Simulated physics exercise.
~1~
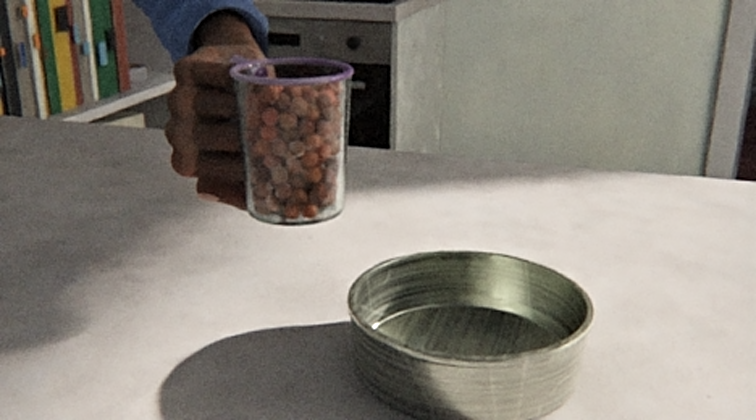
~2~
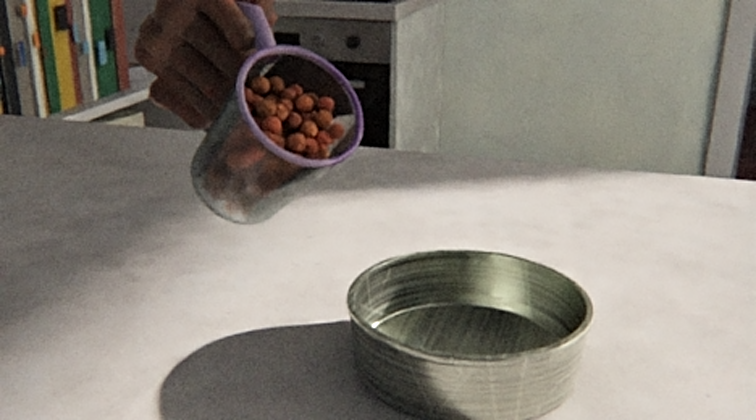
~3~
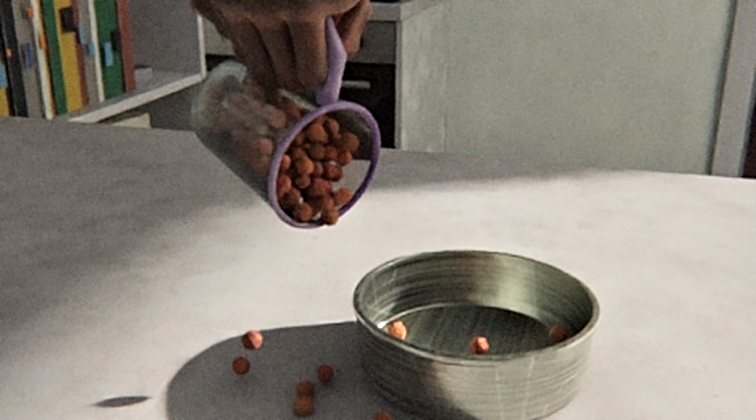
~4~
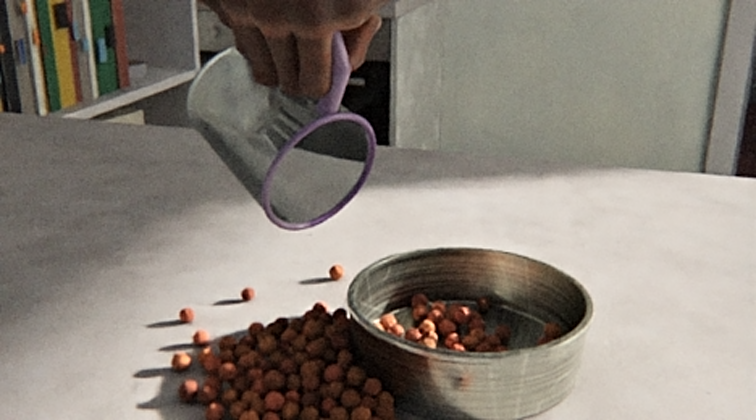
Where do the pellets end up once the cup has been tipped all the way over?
They end up in both places, with a fair share lying inside the metal dish and a larger share heaped outside it on the table.
